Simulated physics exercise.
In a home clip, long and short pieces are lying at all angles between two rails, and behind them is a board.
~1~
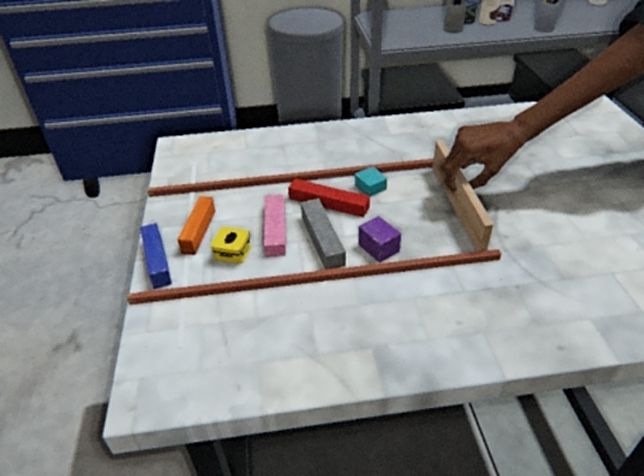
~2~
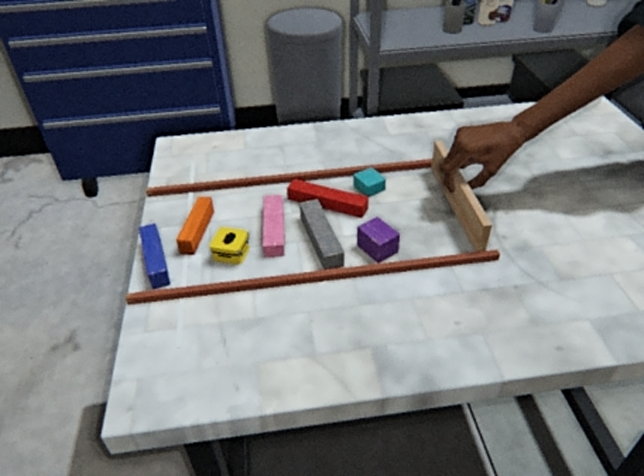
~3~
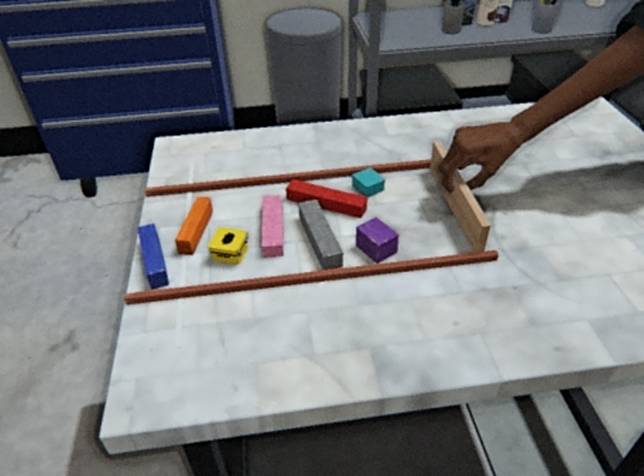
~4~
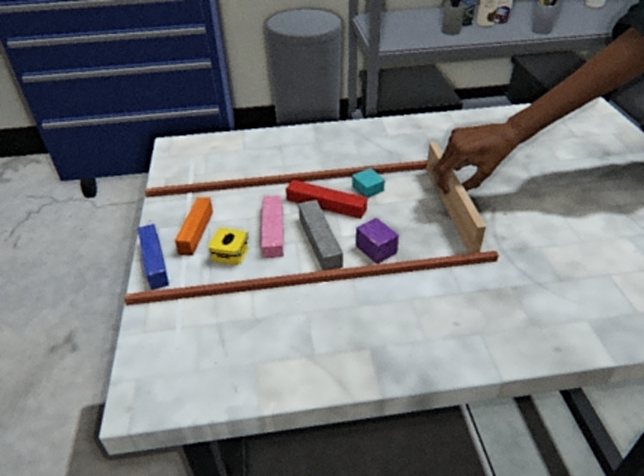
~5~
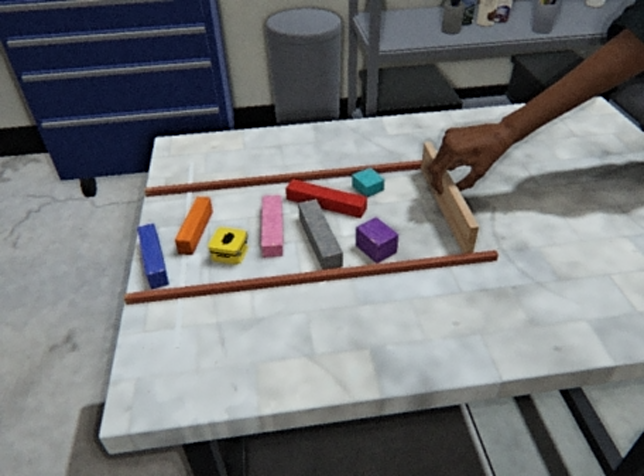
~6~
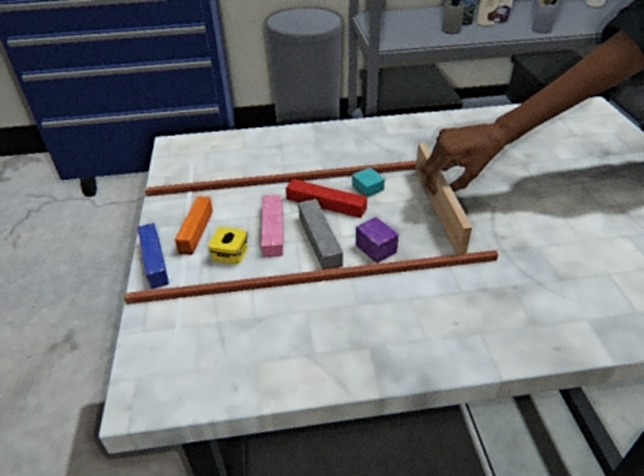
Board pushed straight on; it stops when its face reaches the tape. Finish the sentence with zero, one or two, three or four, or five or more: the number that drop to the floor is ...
The number that drop to the floor is three or four.
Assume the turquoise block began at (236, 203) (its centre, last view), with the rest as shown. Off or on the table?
In the end it falls away.
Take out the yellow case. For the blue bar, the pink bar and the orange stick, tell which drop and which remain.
So the blue bar goes down, the pink bar goes down and the orange stick goes down.
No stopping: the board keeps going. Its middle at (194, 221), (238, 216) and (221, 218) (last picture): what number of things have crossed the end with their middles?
Over the end: 3, 1, 1.
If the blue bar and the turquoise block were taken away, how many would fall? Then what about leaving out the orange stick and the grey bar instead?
3 in the first try, 2 in the second.
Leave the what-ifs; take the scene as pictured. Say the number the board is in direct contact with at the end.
In total, 3.
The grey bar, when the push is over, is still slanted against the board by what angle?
I'd say it's about 5° out of line.
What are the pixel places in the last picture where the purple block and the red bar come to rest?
The purple block at (168, 259), the red bar at (153, 211).
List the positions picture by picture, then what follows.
The first picture shows blue bar (156, 255); orange stick (198, 224); yellow case (232, 246); board (459, 193); tape (189, 237).
The second picture shows orange stick (196, 225); purple block (378, 239).
The third picture shows yellow case (229, 247); grey bar (320, 234).
The fourth picture shows blue bar (153, 256); red bar (326, 199).
The fifth picture shows orange stick (195, 225); turquoise block (368, 183).
The sixth picture shows blue bar (153, 255); orange stick (195, 225); yellow case (229, 246); board (440, 195); tape (186, 237).
Soon after, none off yet; blue bar at rest near (153, 255); orange stick at rest near (195, 225); yellow case at rest near (229, 246).
After that, none off yet; blue bar at rest near (150, 255); orange stick displaced a little near (182, 223); yellow case displaced about its own width near (184, 254).
In the end, the number that fall off is three or four; gone, pink bar, yellow case, orange stick and blue bar.
